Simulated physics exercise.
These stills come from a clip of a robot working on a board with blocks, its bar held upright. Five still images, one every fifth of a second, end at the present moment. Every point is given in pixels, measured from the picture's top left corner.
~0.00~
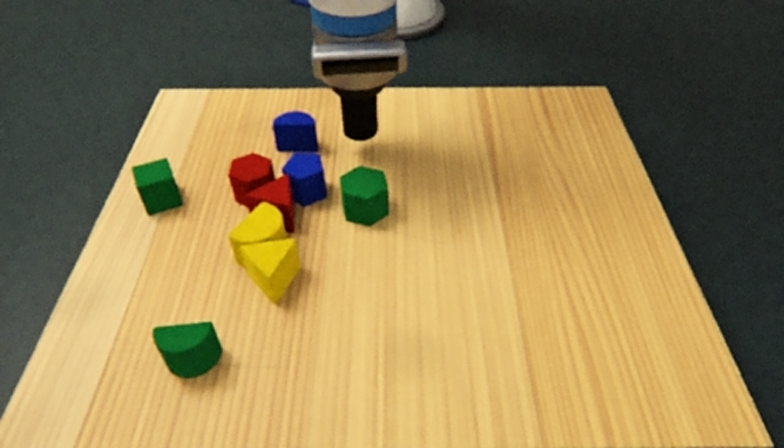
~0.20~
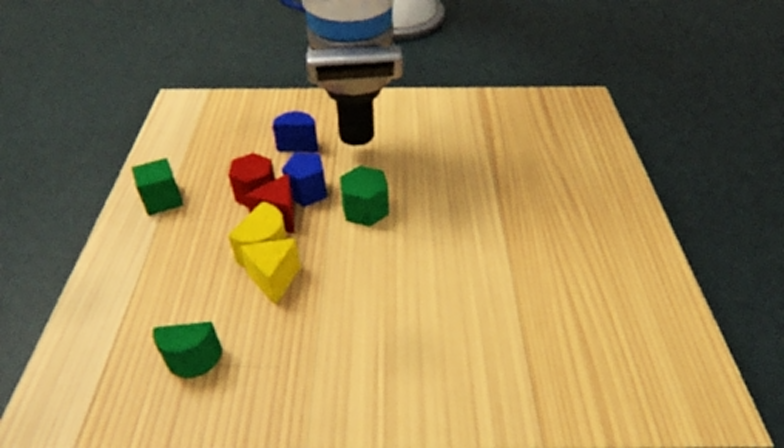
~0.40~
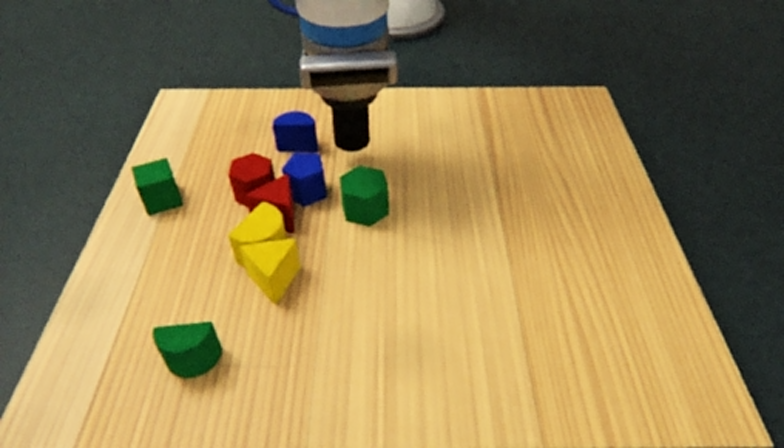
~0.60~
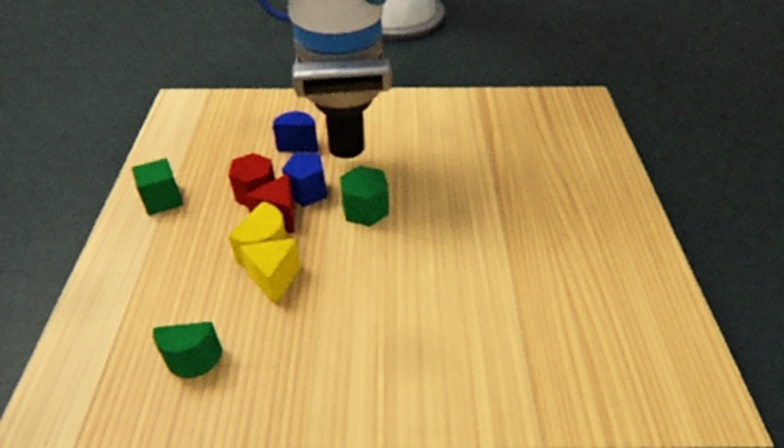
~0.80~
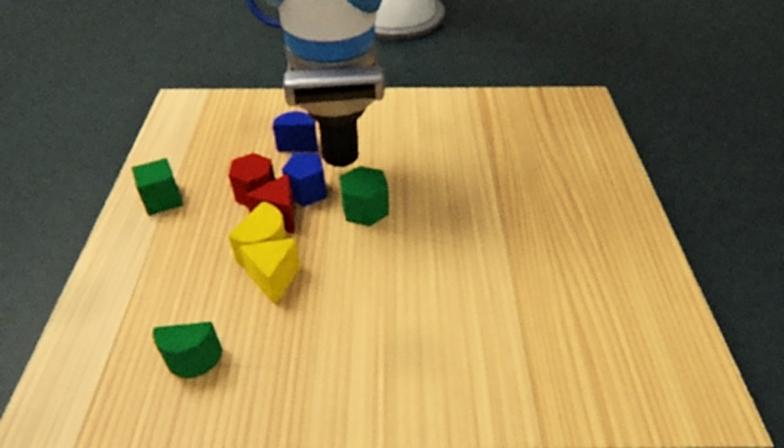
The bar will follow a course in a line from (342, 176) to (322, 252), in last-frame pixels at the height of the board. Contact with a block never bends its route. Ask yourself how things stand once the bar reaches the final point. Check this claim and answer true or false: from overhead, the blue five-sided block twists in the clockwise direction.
The statement is true.
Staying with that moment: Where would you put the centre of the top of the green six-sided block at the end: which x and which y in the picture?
The green six-sided block ends near (371, 196).
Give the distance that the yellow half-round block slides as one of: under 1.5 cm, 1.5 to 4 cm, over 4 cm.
The distance will be below 1.5 cm.
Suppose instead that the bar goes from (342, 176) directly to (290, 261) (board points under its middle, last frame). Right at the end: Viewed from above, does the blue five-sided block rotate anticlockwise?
Answer: No.
On the path given first. One third of the way, bar at (334, 180); red triangular piece at (269, 191), turned 15° anticlockwise; blue five-sided block at (295, 168), turned 25° clockwise; green six-sided block at (367, 188), turned 20° anticlockwise.
Two thirds of the way, bar at (327, 204); red triangular piece at (269, 191), turned 15° anticlockwise; blue five-sided block at (295, 168), turned 25° clockwise; green six-sided block at (371, 196), turned 45° anticlockwise.
At the end, bar at (320, 231); yellow half-round block unmoved; yellow triangular piece unmoved; red triangular piece at (269, 191), turned 15° anticlockwise; blue five-sided block at (295, 168), turned 25° clockwise; green six-sided block at (371, 196), turned 45° anticlockwise.
